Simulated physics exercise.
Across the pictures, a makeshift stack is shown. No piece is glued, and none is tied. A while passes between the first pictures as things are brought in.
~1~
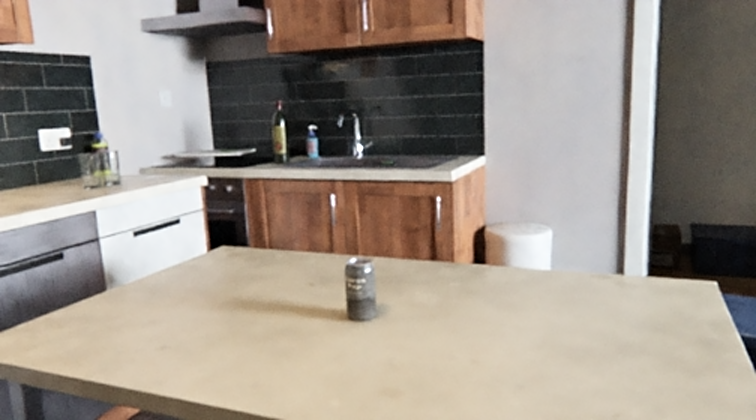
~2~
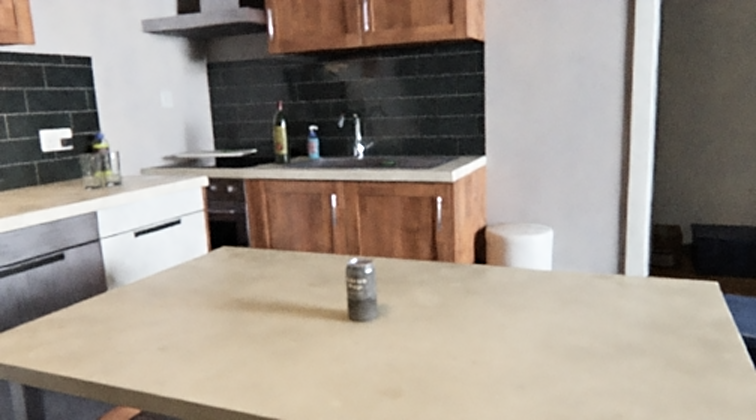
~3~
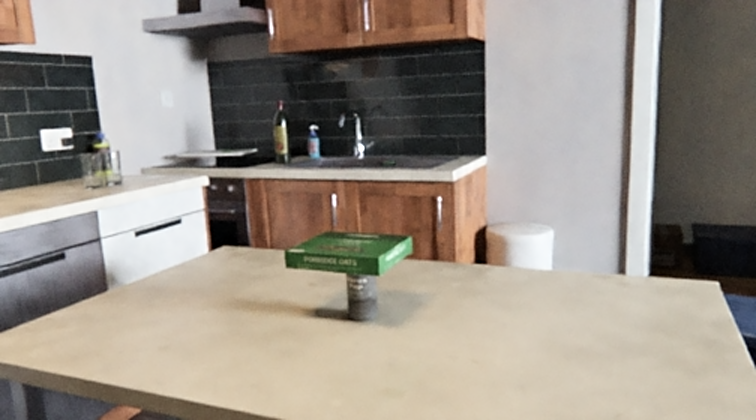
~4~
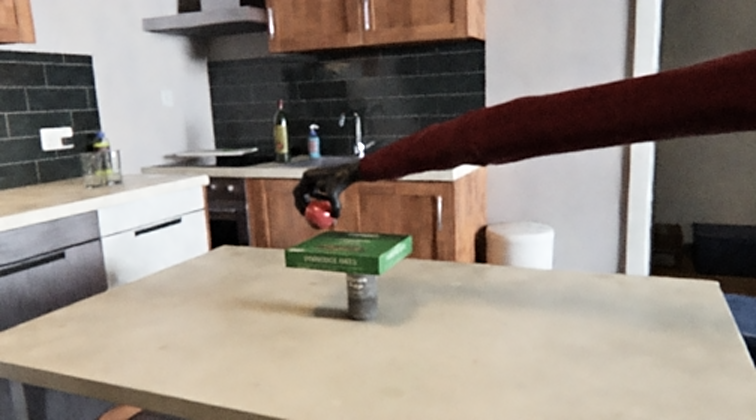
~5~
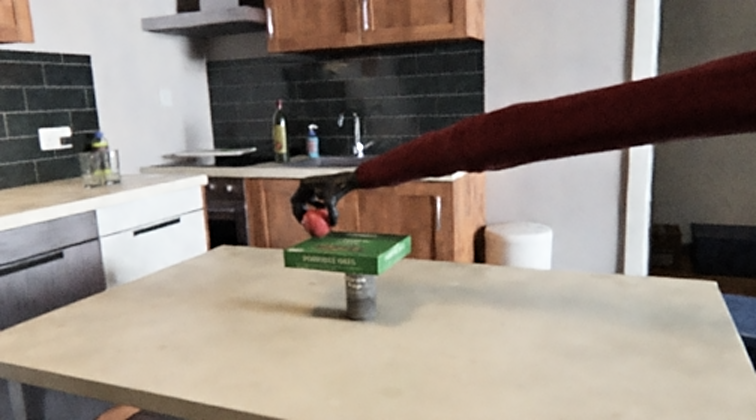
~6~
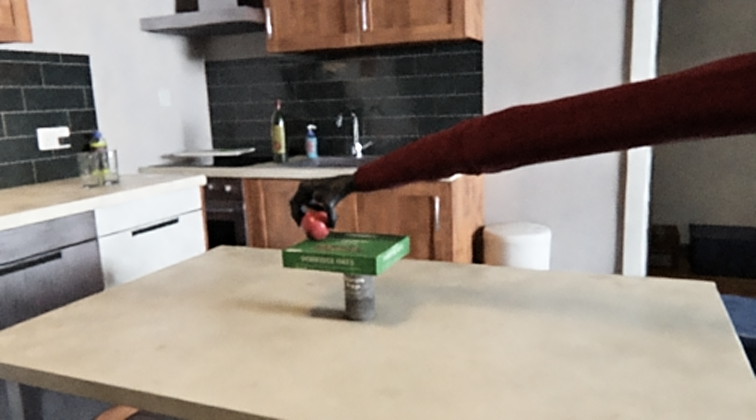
Gloved hand in a long red sleeve lowering a red tomato onto a green box balanced on a grey can.
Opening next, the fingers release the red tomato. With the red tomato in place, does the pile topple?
Yes - in the end it goes wrong, really.
Then, 0.40 s later than the last frame, red tomato and green packet now fallen.
Then, 0.50 s later than the last frame, things are still on the move.
When it is over, fallen, red tomato and green packet; grey can as before. The stack loses its balance.
